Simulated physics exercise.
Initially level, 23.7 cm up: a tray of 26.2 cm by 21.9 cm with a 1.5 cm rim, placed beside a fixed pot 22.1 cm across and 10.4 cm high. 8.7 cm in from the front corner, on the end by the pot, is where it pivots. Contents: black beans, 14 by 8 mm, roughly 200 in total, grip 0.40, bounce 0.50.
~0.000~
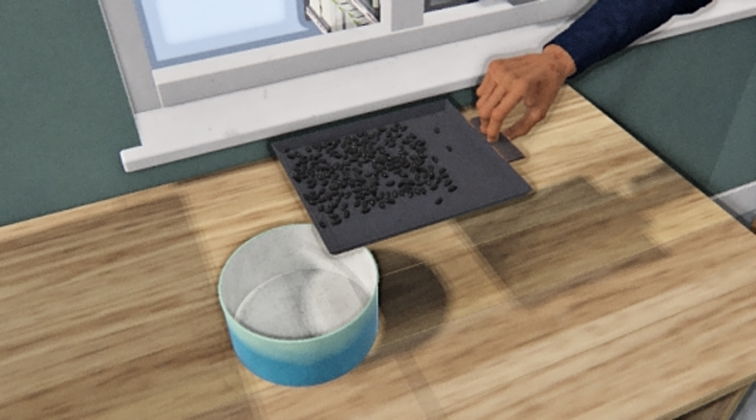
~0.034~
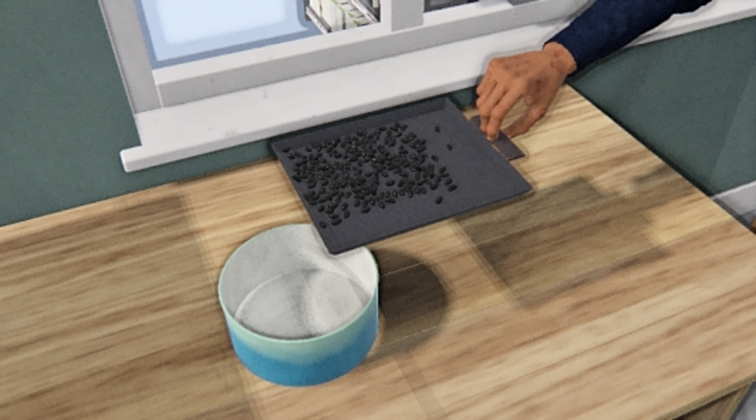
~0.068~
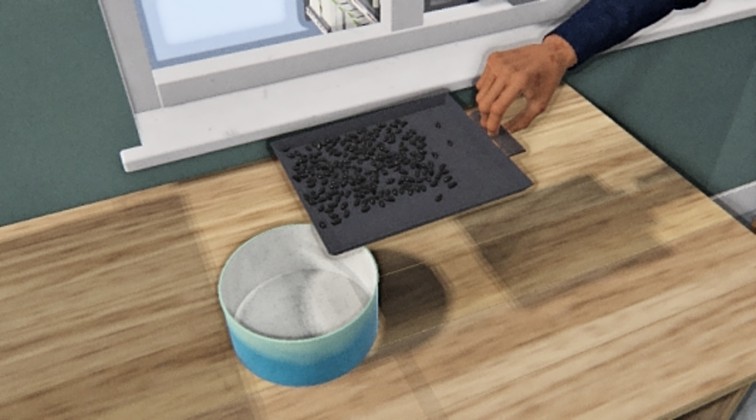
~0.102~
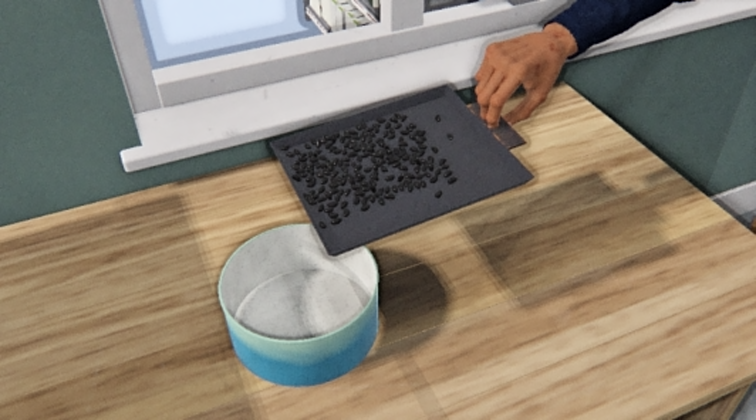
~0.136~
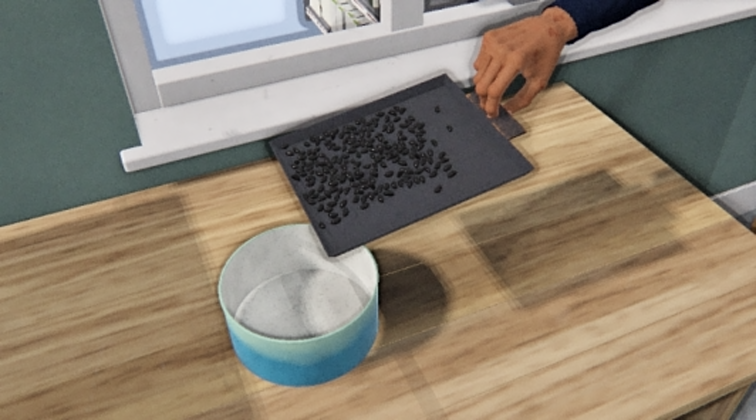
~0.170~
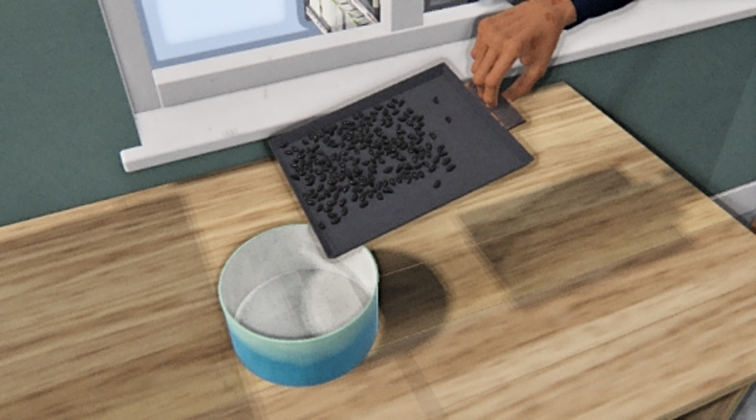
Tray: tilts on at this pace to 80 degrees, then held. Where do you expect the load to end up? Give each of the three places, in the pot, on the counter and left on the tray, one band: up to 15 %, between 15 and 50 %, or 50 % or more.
Pot: 50 % or more; counter: Between 15 and 50 %; tray: Up to 15 %.
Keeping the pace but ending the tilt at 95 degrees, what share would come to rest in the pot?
The pot would get around 75 per cent.
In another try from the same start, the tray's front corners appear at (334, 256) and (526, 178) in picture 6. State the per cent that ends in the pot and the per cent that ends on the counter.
Pot 35; counter 65.
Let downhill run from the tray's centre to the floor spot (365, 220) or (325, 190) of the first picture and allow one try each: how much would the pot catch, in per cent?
Around 40 % for the first direction, around 70 % for the second.
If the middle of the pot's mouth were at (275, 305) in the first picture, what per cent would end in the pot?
It would come to around 90 percent.
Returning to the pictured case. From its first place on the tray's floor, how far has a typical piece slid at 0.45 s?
About 4 cm.
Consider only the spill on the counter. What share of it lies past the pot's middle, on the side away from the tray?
Some 90 per cent.
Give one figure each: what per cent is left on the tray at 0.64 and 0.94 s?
60 then 0.
Then, at 0.45 s, tilt 46 degrees; the tray holds 100 %, the pot 0 %.
After 0.64 s, tilt 69 degrees; the tray holds 60 %, the pot 0 %.
Then, at 0.94 s, tilt 80 degrees; the tray holds 0 %, the pot 70 %.
In the end, at 2.2 s, pot 70 %, counter 30 %, tray 0 %.
